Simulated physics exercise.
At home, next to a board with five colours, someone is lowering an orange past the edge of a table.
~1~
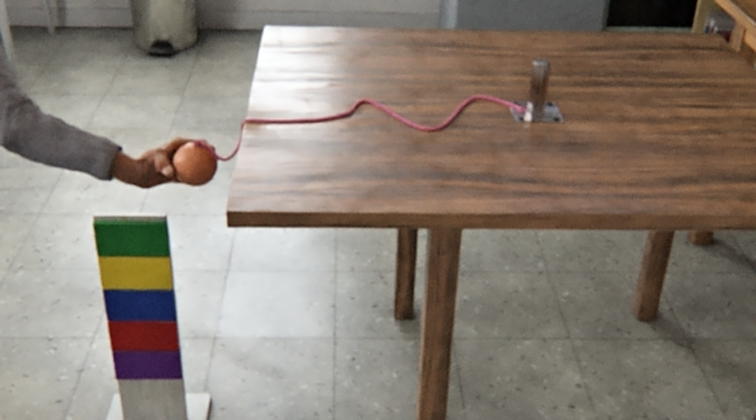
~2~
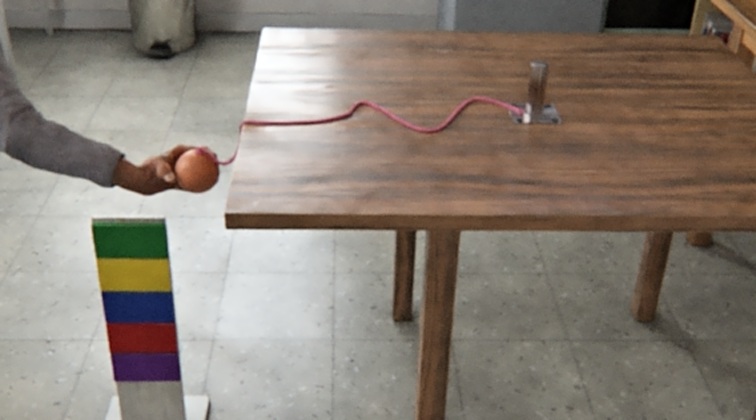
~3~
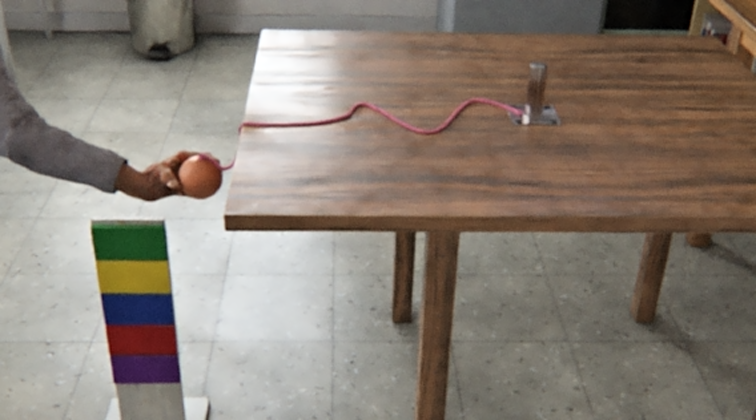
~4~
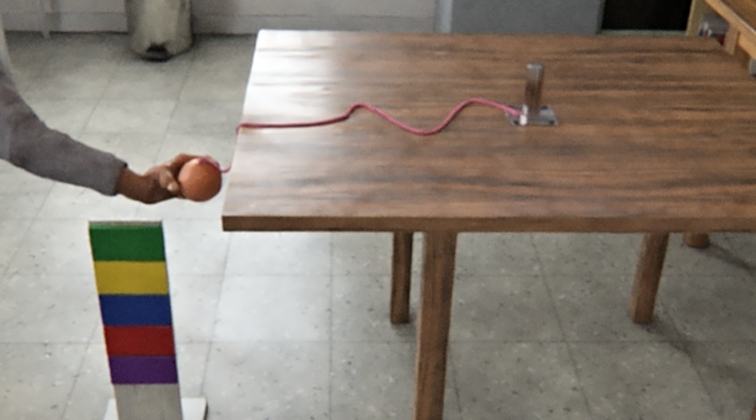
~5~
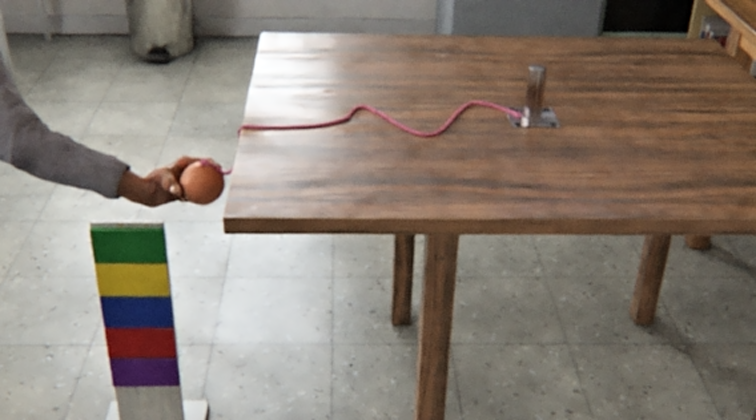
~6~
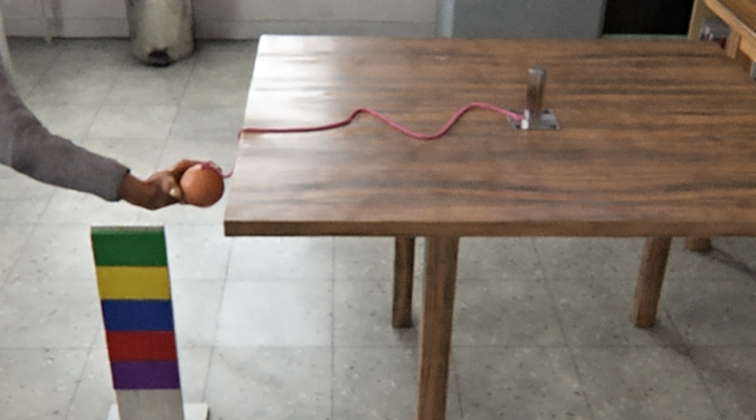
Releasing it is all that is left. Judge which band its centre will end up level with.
I would say blue.
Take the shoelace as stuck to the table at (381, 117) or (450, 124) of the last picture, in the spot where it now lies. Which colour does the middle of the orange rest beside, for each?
Results, in sequence: Green / yellow.
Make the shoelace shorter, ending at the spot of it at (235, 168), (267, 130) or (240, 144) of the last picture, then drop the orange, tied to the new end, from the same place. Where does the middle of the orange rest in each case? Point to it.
In that order: (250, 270), (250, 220) and (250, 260).
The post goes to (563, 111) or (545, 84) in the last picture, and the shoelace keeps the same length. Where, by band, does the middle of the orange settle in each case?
In turn, yellow and then yellow.
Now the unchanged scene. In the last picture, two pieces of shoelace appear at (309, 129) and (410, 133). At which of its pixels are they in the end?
The first one ends up at (245, 161) and the second one at (347, 118).
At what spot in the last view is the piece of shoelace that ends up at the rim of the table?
Location: About (349, 119).
Soon after, orange near (213, 300); level with blue.
Then, orange near (277, 298); level with blue.
Further on, orange near (241, 295); level with blue.
At rest, orange near (251, 298); level with blue. Its centre hangs level with the blue band.
